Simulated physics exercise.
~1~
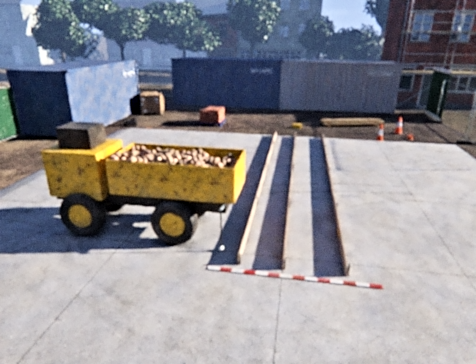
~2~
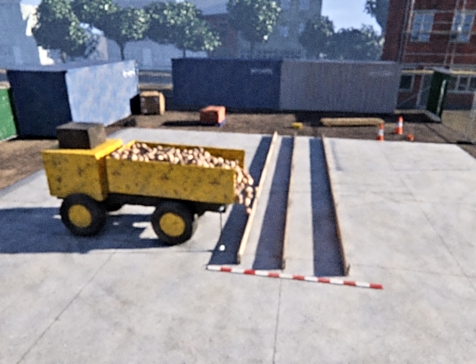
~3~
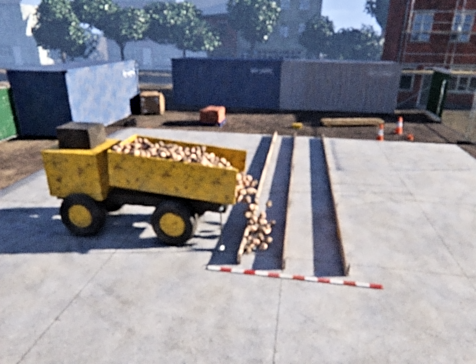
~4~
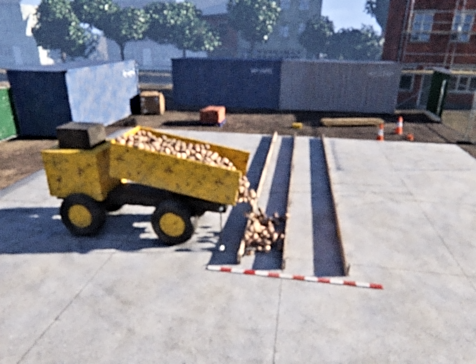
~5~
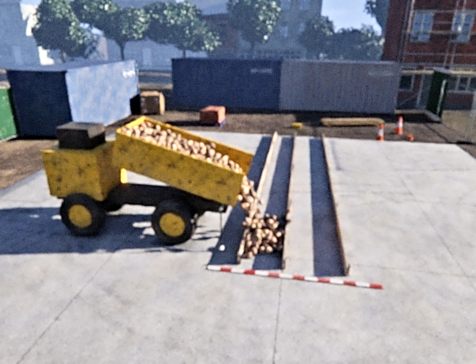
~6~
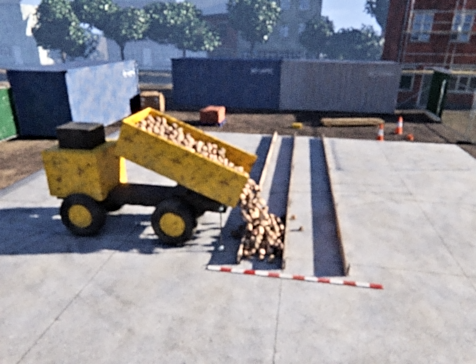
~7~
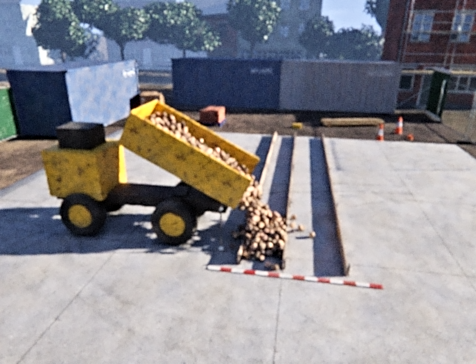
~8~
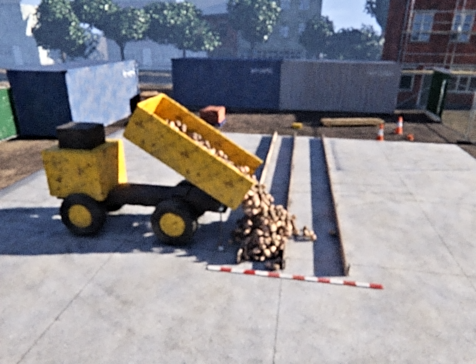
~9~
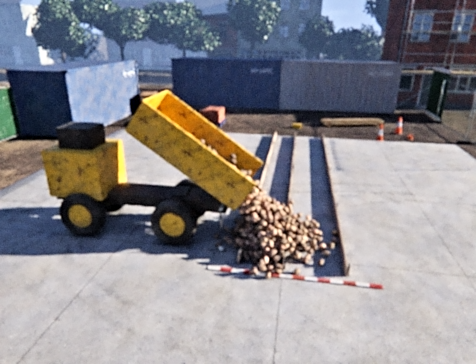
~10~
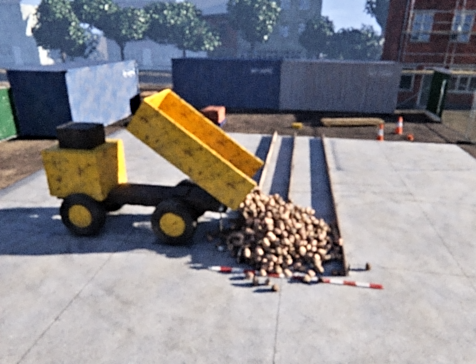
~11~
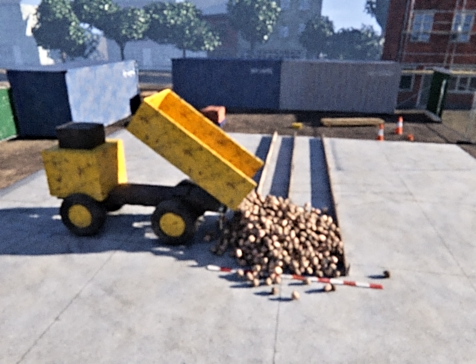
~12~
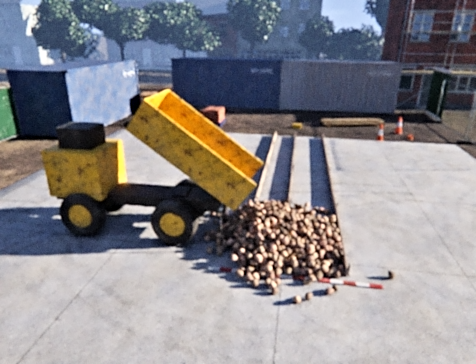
On a concrete yard, a yellow dump truck raising its bed and spilling rounded stones rightward into a heap across low planks.
